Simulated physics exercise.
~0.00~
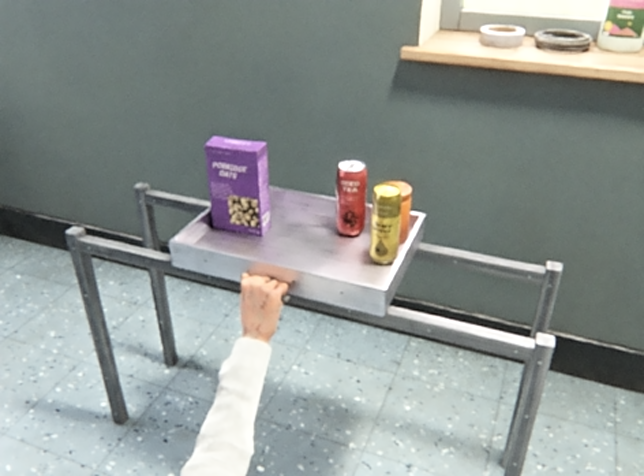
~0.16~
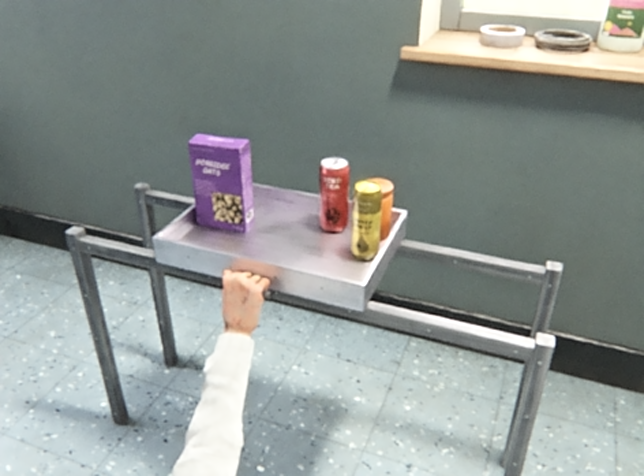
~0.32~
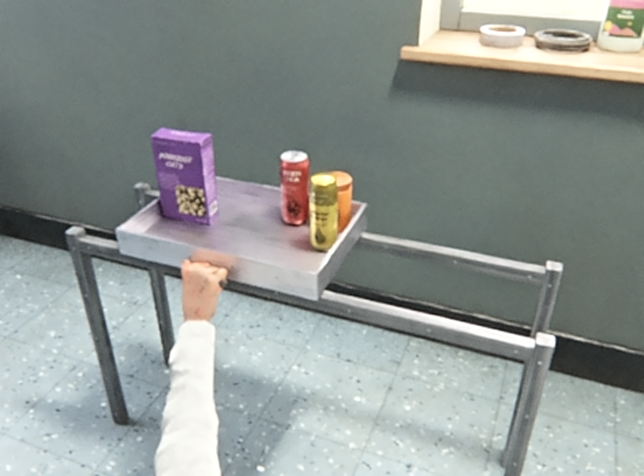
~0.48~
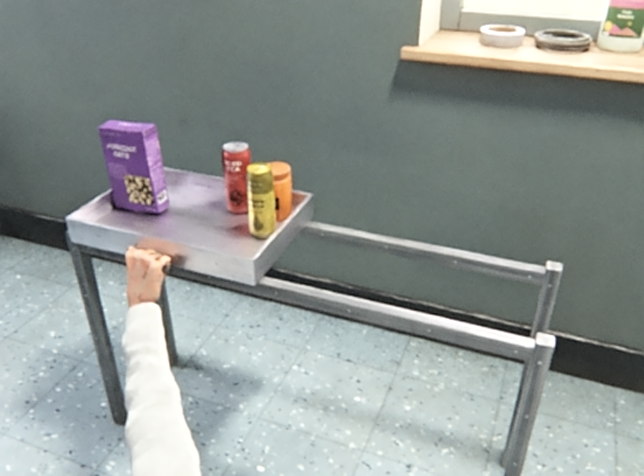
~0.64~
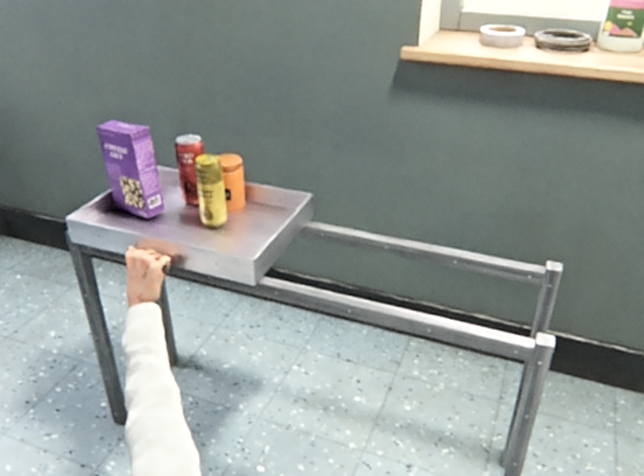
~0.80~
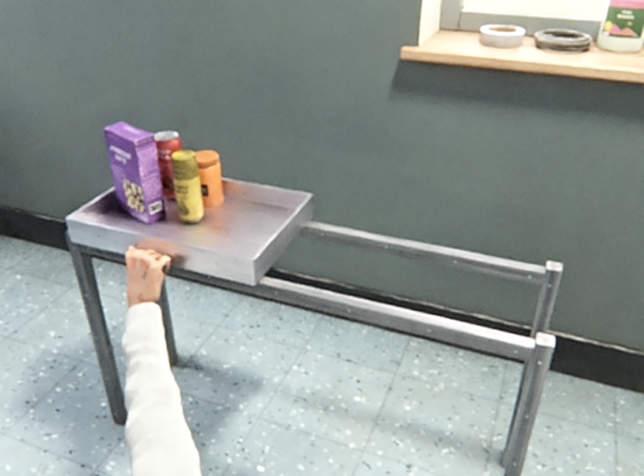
In a room with a dark green wall and a speckled tile floor, a shallow metal tray rests on two rails of a metal frame, holding a purple packet, a red can, a yellow can and an orange jar. A hand grips the front edge and slides the tray left, with everything riding along upright. The tray reaches the left end of the rails and stops. The two cans and the jar keep sliding left across it toward the packet, which barely shifts. At the end all four stand upright, bunched together at the tray's left side, the hand still on the edge.
